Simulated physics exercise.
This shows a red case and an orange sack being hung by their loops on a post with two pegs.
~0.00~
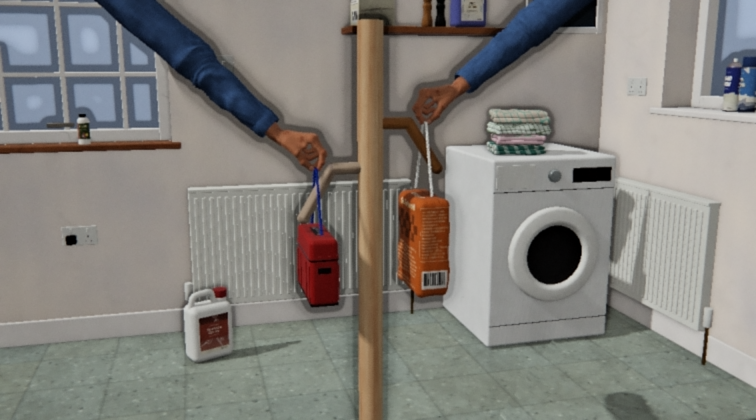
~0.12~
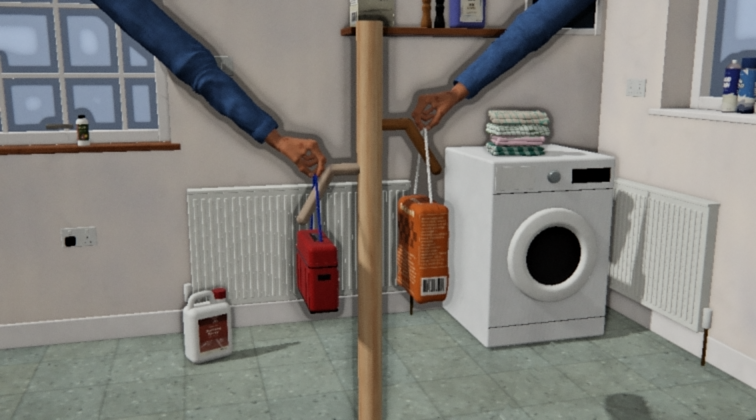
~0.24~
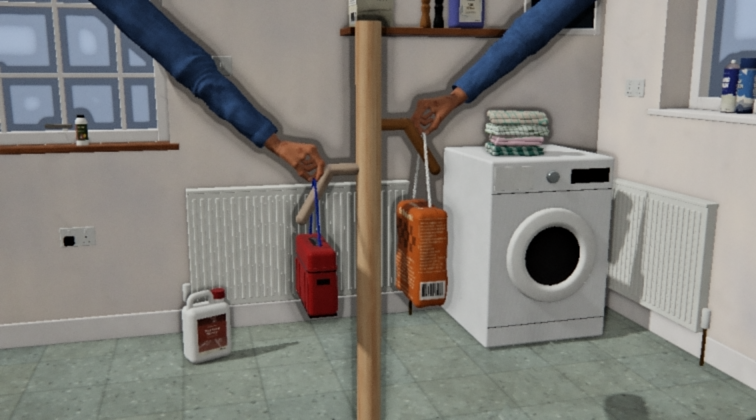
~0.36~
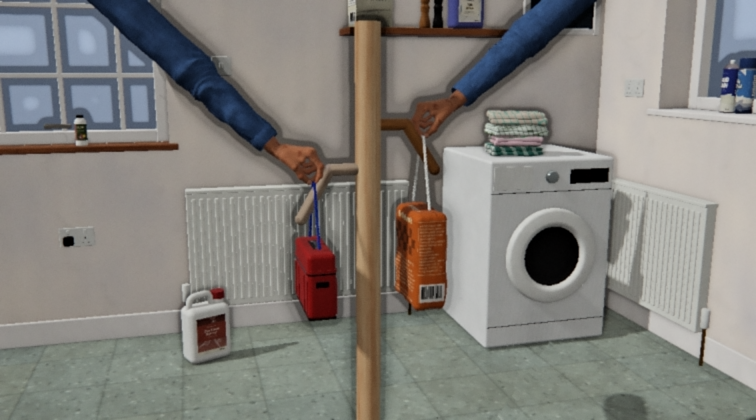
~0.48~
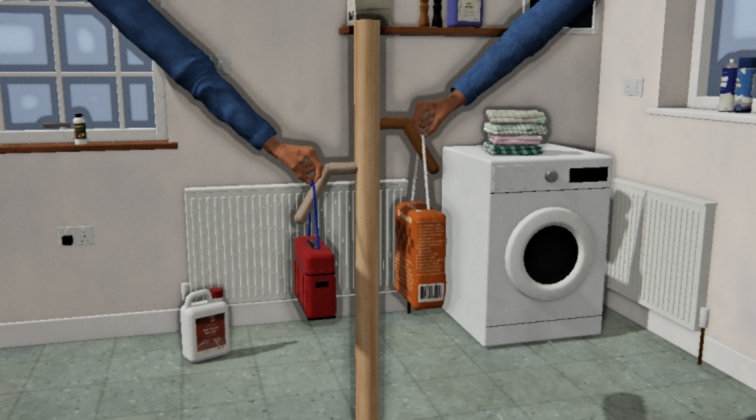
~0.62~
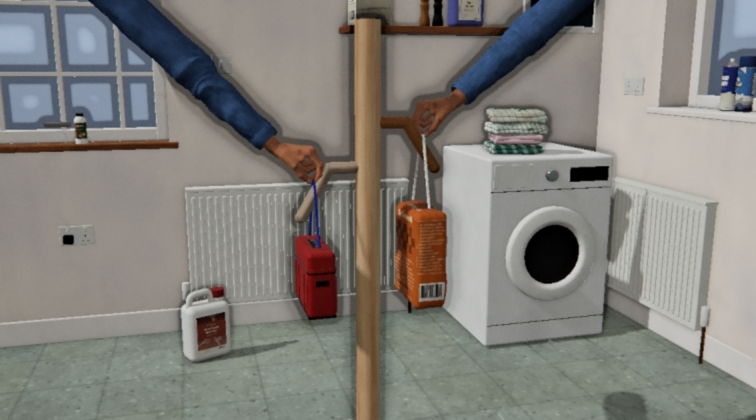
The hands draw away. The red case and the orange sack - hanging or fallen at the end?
At the end, oh the red case will go down. Oh the orange sack will go down.
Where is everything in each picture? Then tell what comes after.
In the first frame, red case (317, 263); orange sack (423, 242); left peg tip (304, 218); right peg tip (437, 169).
In the second frame, red case (317, 269); orange sack (422, 248).
In the third frame, red case (316, 273); orange sack (421, 252).
In the fourth frame, red case (315, 276); orange sack (421, 255).
In the fifth frame, red case (314, 276); orange sack (420, 254).
In the sixth frame, red case (315, 275); orange sack (420, 254); left peg tip (301, 218), sloping steeply down; right peg tip (434, 168), sloping steeply down.
After 0.92 s, red case falling near (317, 376); orange sack falling near (419, 352).
After 1.20 s, red case on the floor; orange sack on the floor.
At rest, red case on the floor; orange sack on the floor. The red case comes down and the orange sack slips off its peg.
